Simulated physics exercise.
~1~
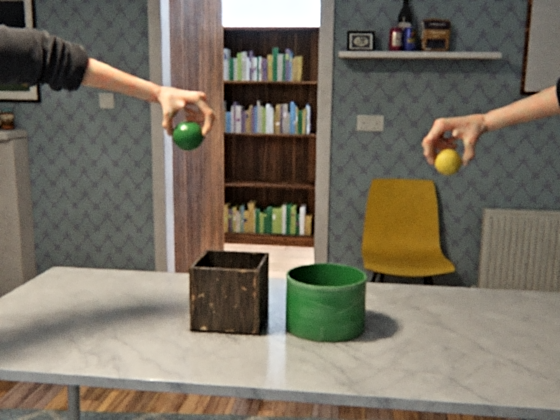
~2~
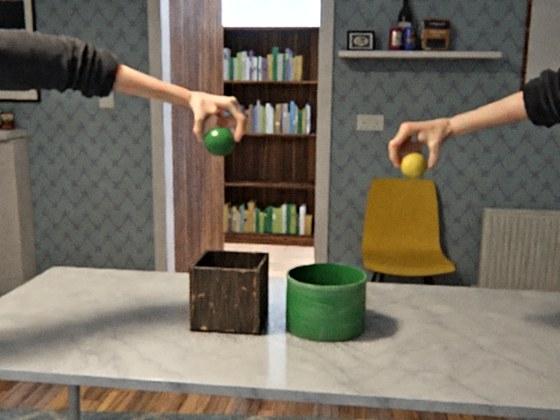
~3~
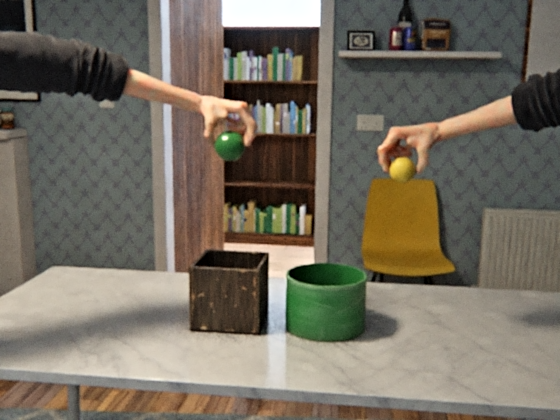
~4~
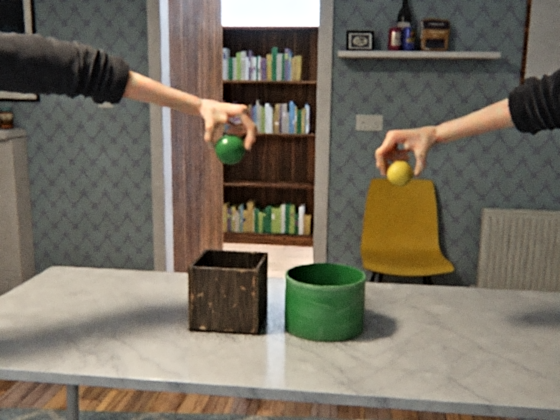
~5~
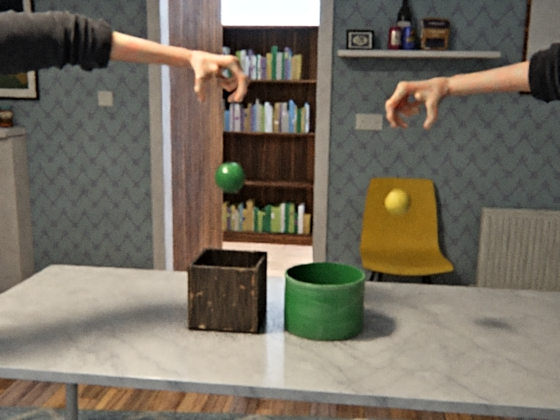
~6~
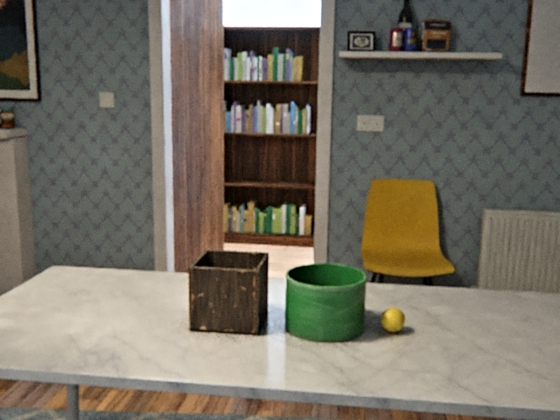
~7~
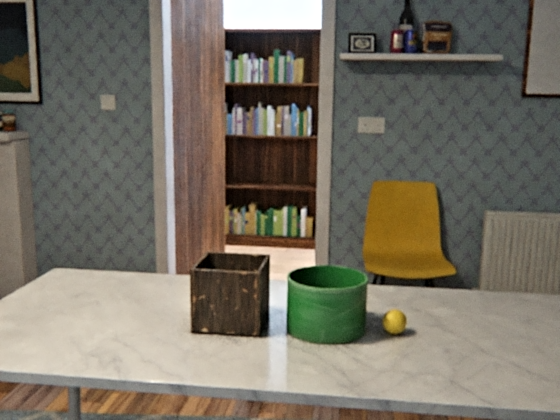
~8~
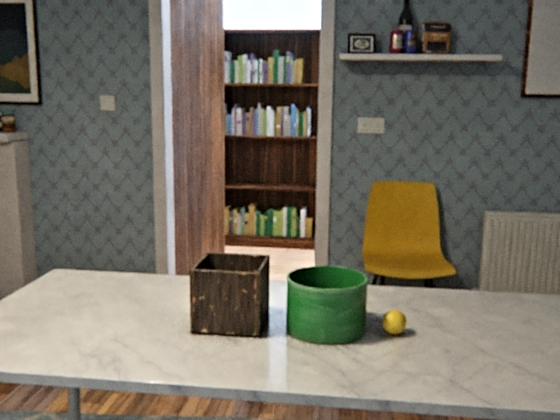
On a marble-topped table in a room with a bookcase behind, two hands reached in above a wooden crate and a green pot and let go together; the green apple dropped into the crate, while the lemon missed and ended up beside the pot.
